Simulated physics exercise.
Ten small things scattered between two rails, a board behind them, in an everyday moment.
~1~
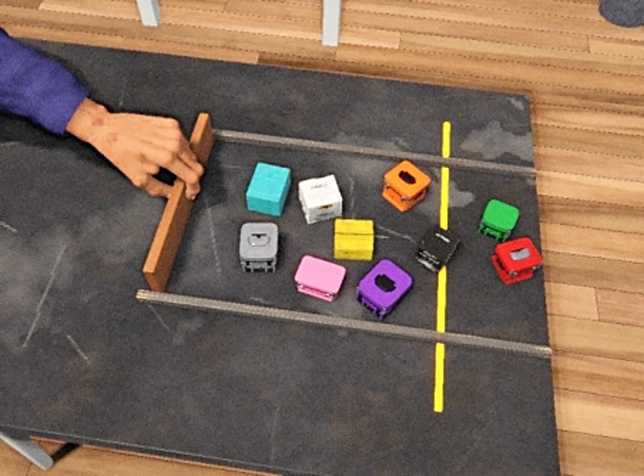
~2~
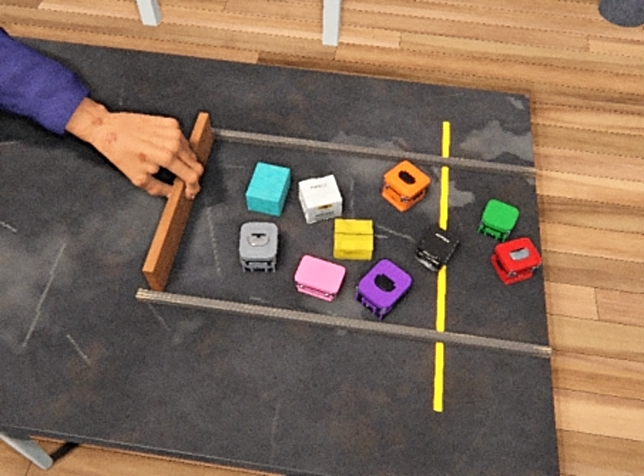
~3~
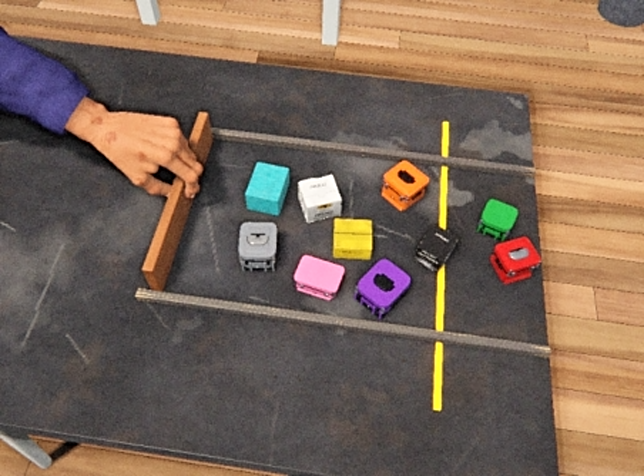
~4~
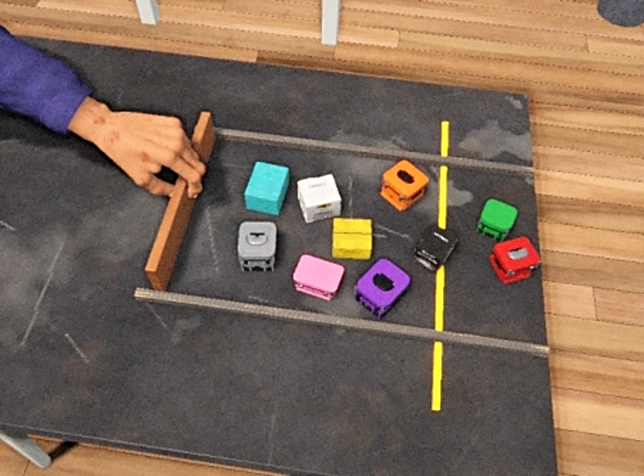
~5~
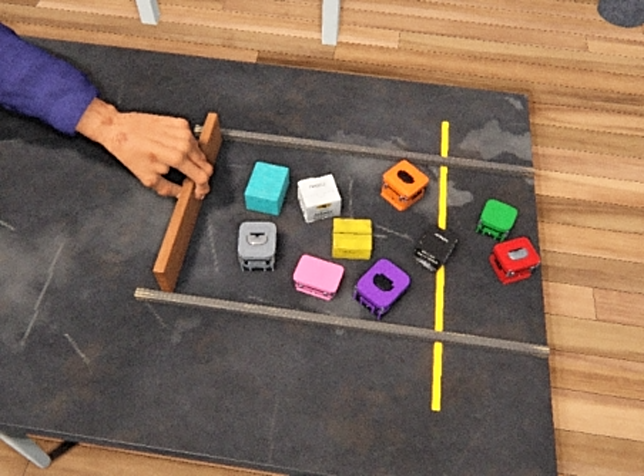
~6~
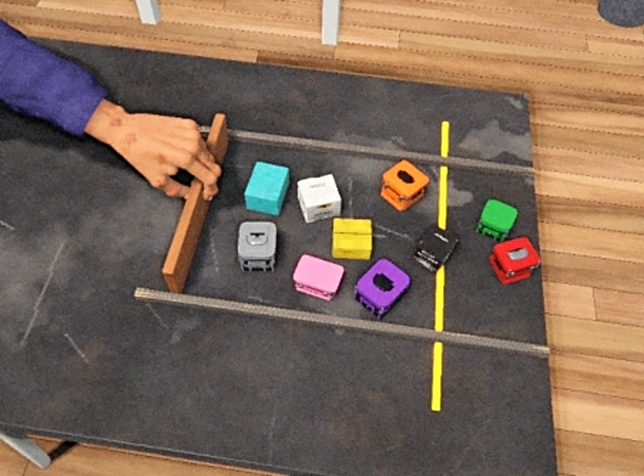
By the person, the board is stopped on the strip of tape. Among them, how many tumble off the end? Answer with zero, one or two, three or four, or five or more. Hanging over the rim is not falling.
One or two.
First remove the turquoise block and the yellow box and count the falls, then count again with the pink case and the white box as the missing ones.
You'd get 0 in the first case and 0 in the second one.
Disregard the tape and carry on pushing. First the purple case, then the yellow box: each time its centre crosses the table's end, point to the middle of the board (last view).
Its middle is about (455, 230) and about (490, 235).
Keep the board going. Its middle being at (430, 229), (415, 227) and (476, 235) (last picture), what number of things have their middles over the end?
That makes 1, 0, 4.
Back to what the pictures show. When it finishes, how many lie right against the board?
The number is 2.
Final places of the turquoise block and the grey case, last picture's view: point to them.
First (461, 213), then (460, 275).
A little later, none off yet; red case at rest near (513, 260); green case at rest near (496, 221); black box at rest near (435, 249).
Next, none off yet; red case shifted a little near (531, 264); green case at rest near (499, 221); black box shifted well along near (496, 256).
When it is over, the number that fall off is one or two; down, red case.
